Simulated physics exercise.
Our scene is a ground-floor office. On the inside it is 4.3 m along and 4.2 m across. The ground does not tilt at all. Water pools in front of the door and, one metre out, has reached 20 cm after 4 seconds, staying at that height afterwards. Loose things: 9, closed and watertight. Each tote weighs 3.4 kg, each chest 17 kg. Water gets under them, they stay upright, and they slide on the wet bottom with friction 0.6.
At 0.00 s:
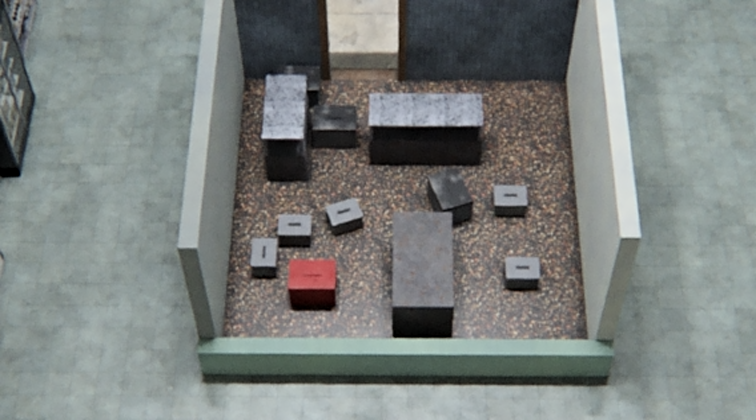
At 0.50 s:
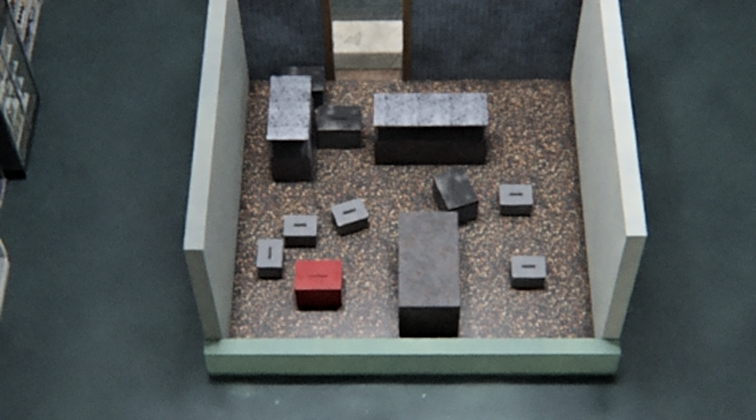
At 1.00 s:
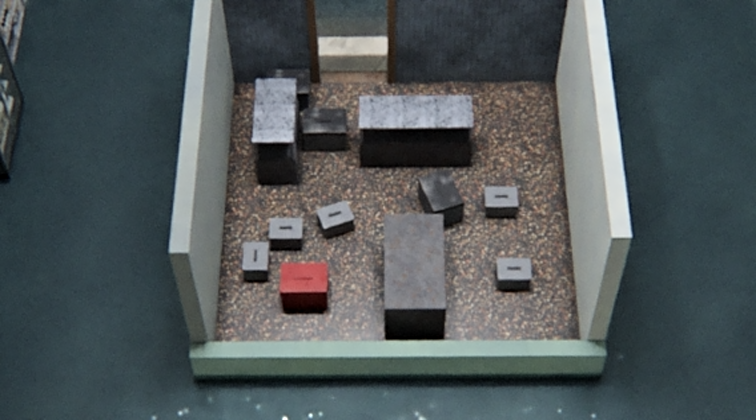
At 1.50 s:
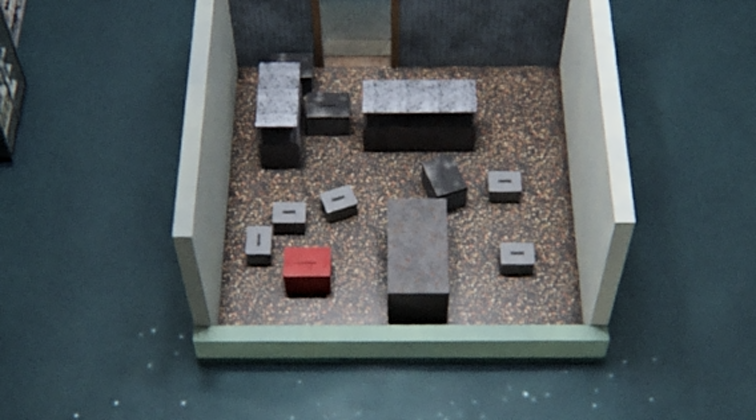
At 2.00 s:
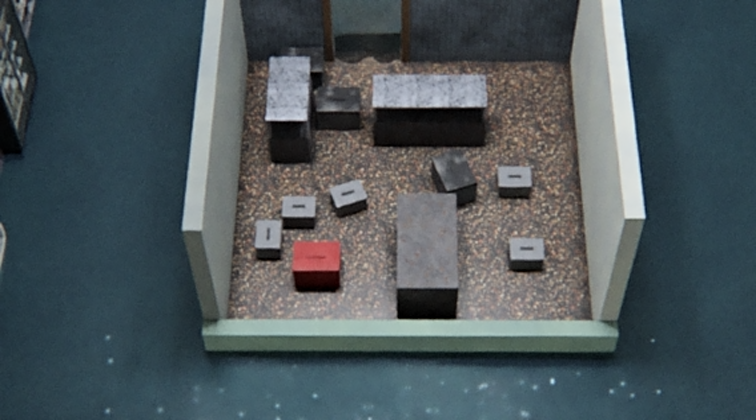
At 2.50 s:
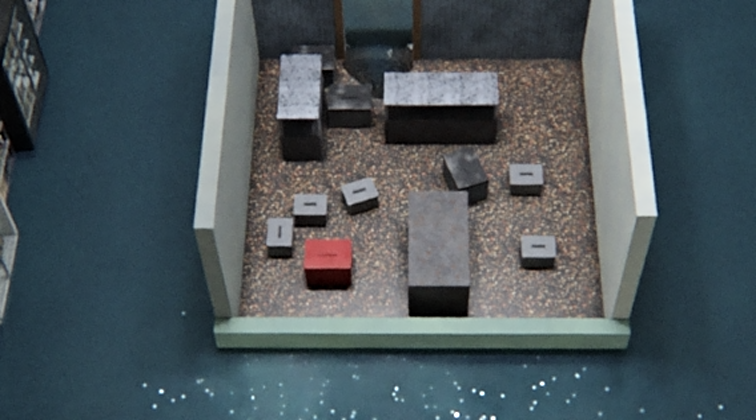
Dark water spreads over the pale ground around a roofless office, then white specks appear along its front edge and a small pool enters at the doorway, while the red chest, grey boxes and dark furniture inside stay in place.
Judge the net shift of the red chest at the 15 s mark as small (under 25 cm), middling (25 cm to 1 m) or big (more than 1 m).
Middling.
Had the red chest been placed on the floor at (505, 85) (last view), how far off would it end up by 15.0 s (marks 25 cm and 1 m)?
It creeps a little.
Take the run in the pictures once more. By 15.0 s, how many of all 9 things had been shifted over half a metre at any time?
All told, that gives 7.
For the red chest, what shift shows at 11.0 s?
By that time, close to 5 cm.
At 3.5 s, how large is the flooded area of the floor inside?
About 1.5 m2.
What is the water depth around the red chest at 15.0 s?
Near 14 cm deep.
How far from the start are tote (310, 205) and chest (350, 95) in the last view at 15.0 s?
140 cm, 250 cm.
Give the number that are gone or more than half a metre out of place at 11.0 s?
I count 4.
After 3.5 s the red chest is near (328, 254), 0.0 m from its start, aground; 0 afloat.
After 6.8 s the red chest is near (328, 254), 0.0 m from its start, aground; 0 afloat.
After 11.0 s the red chest is near (327, 256), 0.0 m from its start, aground; 5 afloat.
After 15.0 s the red chest is near (294, 290), 0.6 m from its start, afloat; 8 afloat.
